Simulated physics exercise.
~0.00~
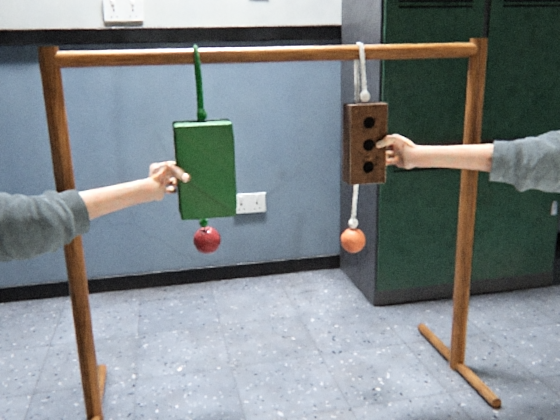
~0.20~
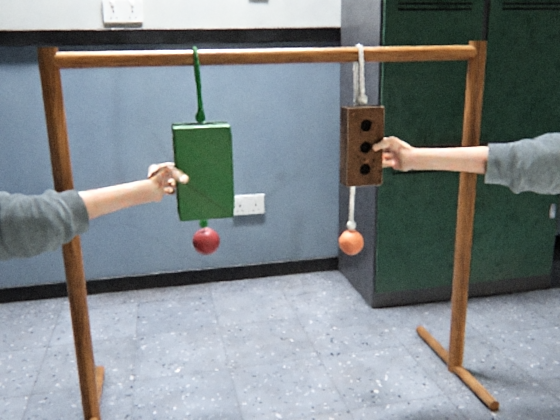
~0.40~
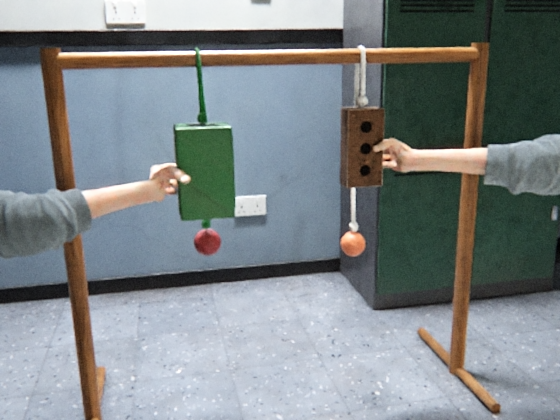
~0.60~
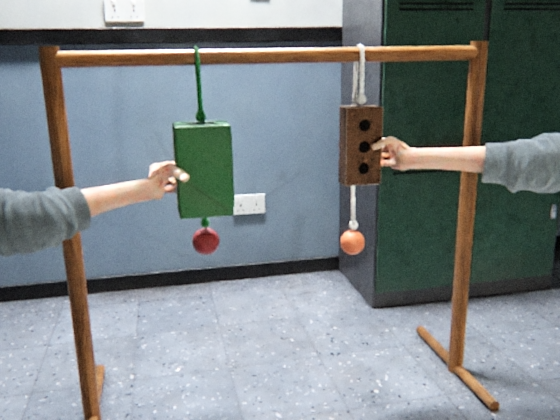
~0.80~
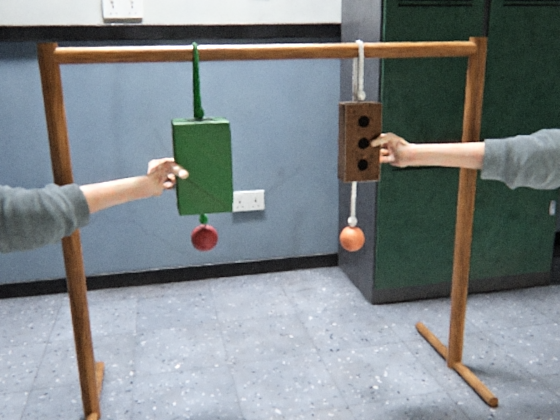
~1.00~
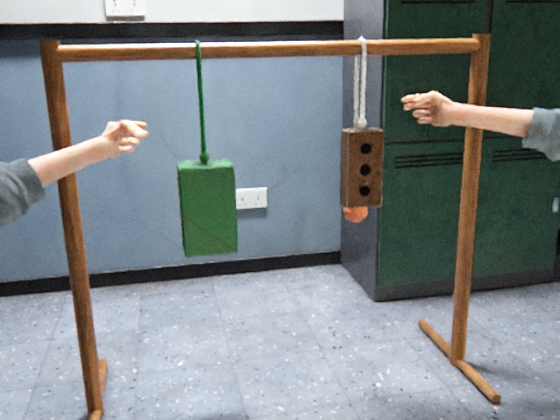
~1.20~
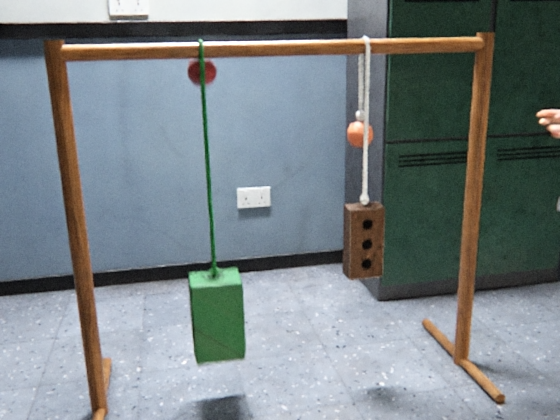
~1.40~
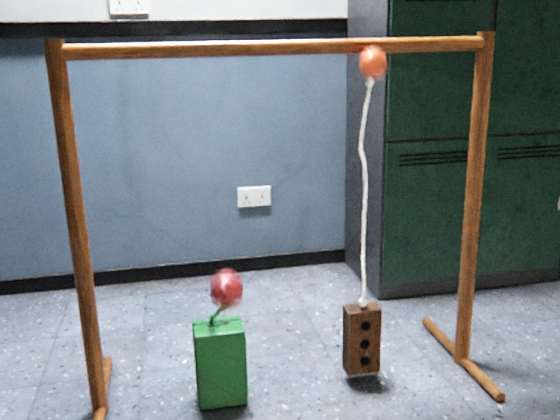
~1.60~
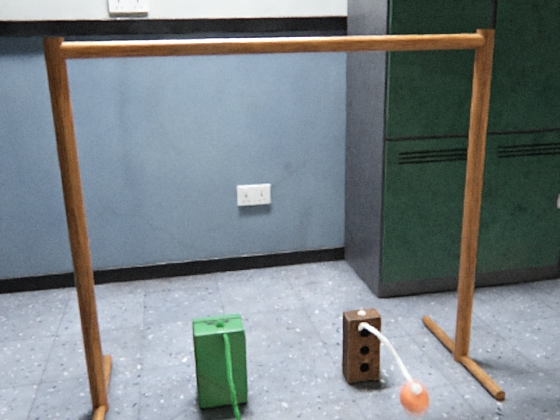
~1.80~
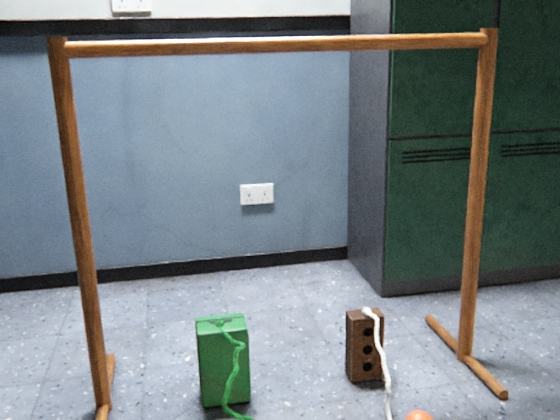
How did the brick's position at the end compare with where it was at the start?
At the start the brick was held up just below the wooden rail, but by the end it was standing on the floor, almost straight below that spot.
